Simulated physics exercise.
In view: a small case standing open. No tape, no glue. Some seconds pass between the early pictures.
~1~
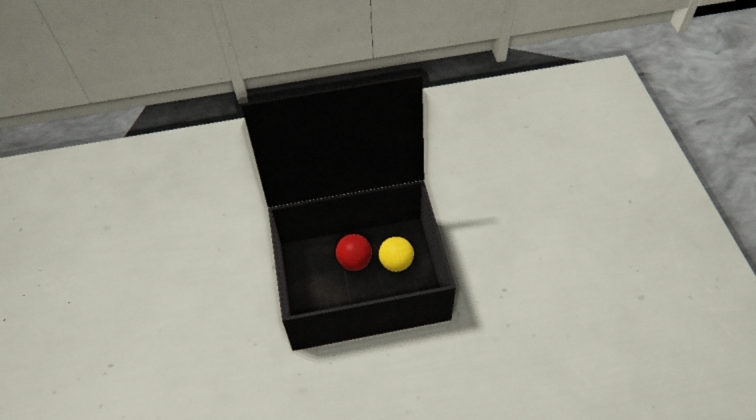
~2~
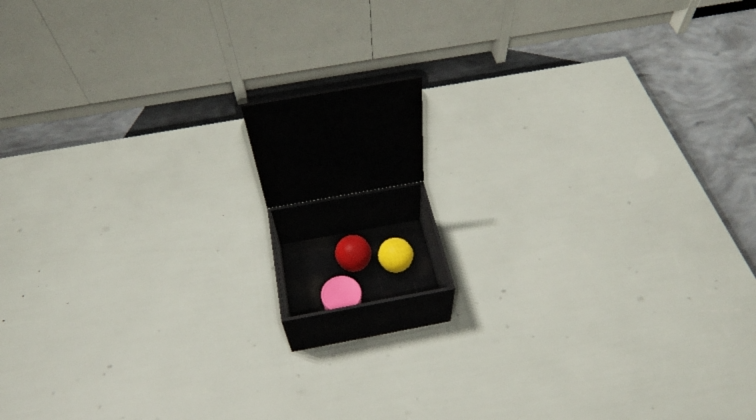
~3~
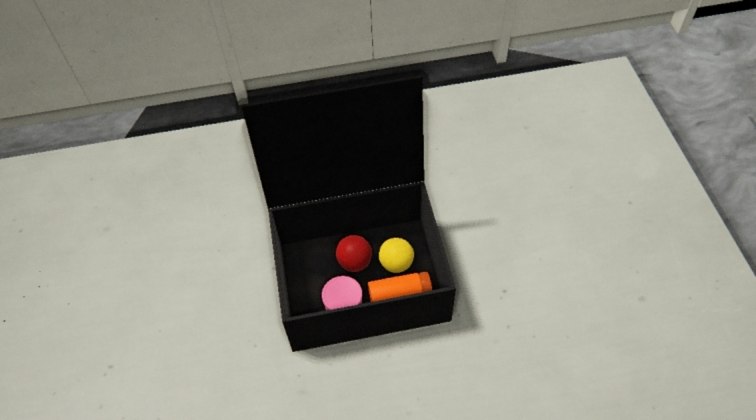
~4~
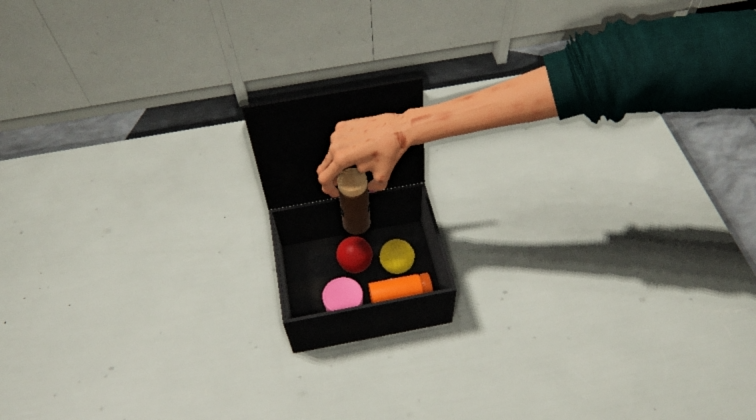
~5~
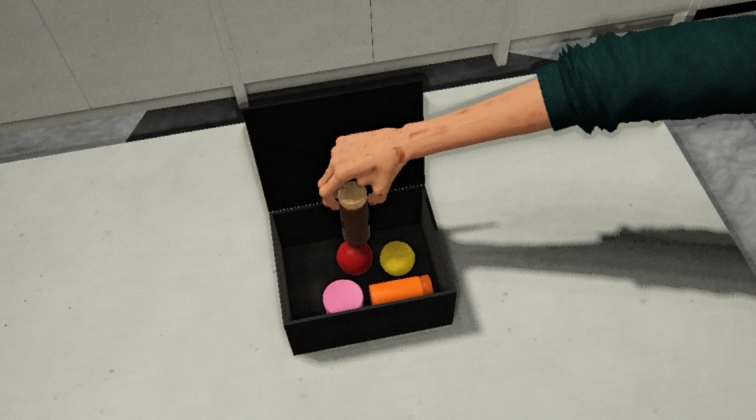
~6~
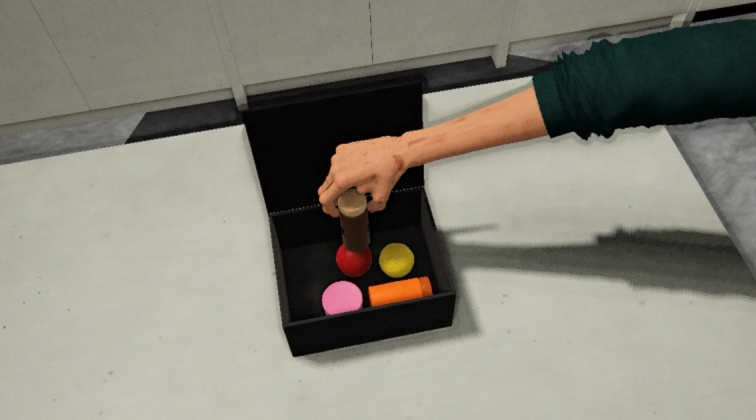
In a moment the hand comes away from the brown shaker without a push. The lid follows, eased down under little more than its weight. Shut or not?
In the end the lid closes.
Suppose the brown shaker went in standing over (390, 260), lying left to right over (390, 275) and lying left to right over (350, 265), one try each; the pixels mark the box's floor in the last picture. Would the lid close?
First try: It shuts flat; second try: It shuts flat; third try: It sits on the rim.
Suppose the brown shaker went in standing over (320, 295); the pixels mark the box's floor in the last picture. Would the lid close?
Then it will not close.
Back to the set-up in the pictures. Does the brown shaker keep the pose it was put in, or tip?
The brown shaker ends up tilted.
Then, 0.50 s after the last picture, brown shaker tipped 73° from how it was near (387, 238); red lemon rolled about its own width.
Then, 1.10 s after the last picture, lid starting down; brown shaker on its side near (390, 236); red lemon rolled about its own width; yellow lemon rolled about its own width.
Then, 1.60 s after the last picture, lid 57° above the rim; brown shaker on its side near (390, 236); red lemon rolled about its own width; yellow lemon rolled about its own width.
Then, 2.00 s after the last picture, lid 14° above the rim; brown shaker on its side near (390, 236); red lemon rolled about its own width; yellow lemon rolled about its own width.
At rest, lid shut; tipped over in the box, brown shaker; moved from the start, yellow lemon and red lemon; the other 2 in place. Seen from the same camera at the end, brown shaker near (390, 236).
